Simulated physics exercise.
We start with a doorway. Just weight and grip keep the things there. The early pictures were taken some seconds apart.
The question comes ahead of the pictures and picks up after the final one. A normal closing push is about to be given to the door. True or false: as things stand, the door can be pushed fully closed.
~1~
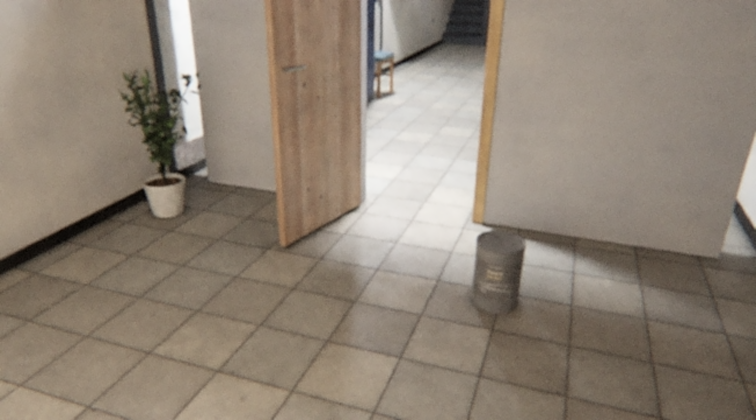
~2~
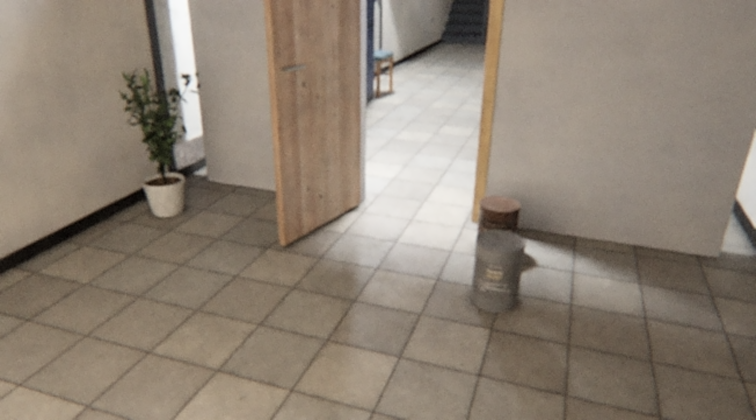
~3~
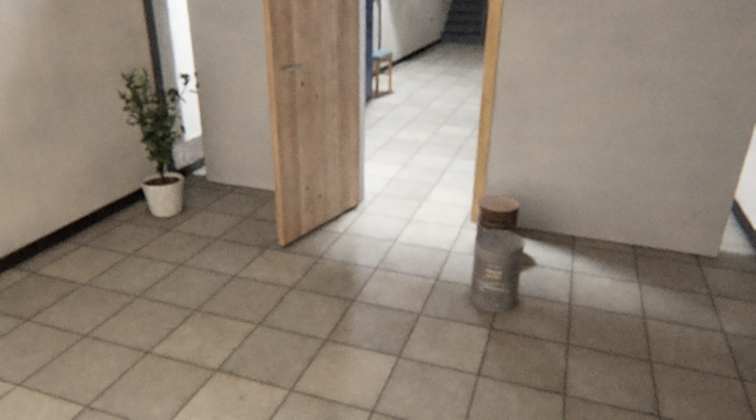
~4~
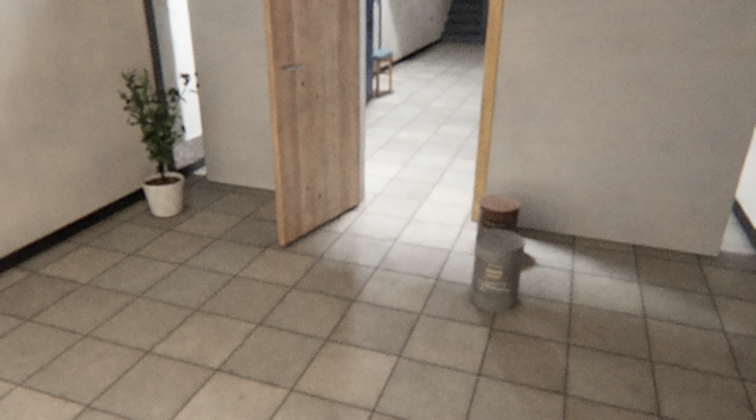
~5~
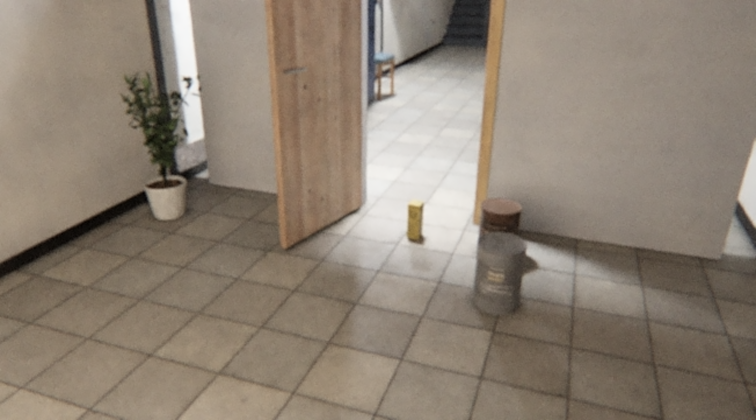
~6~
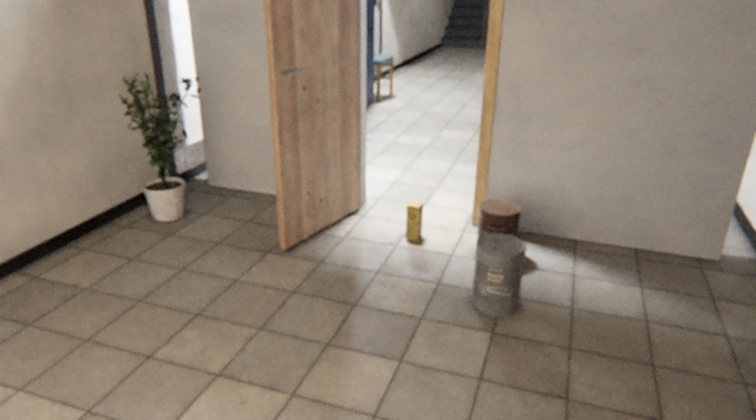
True.
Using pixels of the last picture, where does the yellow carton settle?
It winds up at roughly (463, 202).
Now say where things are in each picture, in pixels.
In the first picture, door wide open and still.
In the second picture, door wide open and still; brown pail (497, 227); grey pail (497, 271).
In the third picture, door wide open and still; brown pail (496, 227); grey pail (496, 270).
In the fourth picture, door wide open and still; brown pail (497, 227); grey pail (497, 270).
In the fifth picture, door wide open and still; brown pail (499, 230); grey pail (499, 273).
In the sixth picture, door wide open and still; yellow carton (414, 221); brown pail (498, 231).
Then, 0.80 s on from there, open by 60°.
Then, 1.30 s on from there, open by 15°; yellow carton shifted well along near (442, 211).
Then, 1.60 s on from there, open by 0°; yellow carton turned 10° from how it was put near (455, 198).
In the end, open by 0°; toppled on the floor, yellow carton; the other 2 unmoved. At the end, from the last picture's camera, yellow carton near (463, 202).
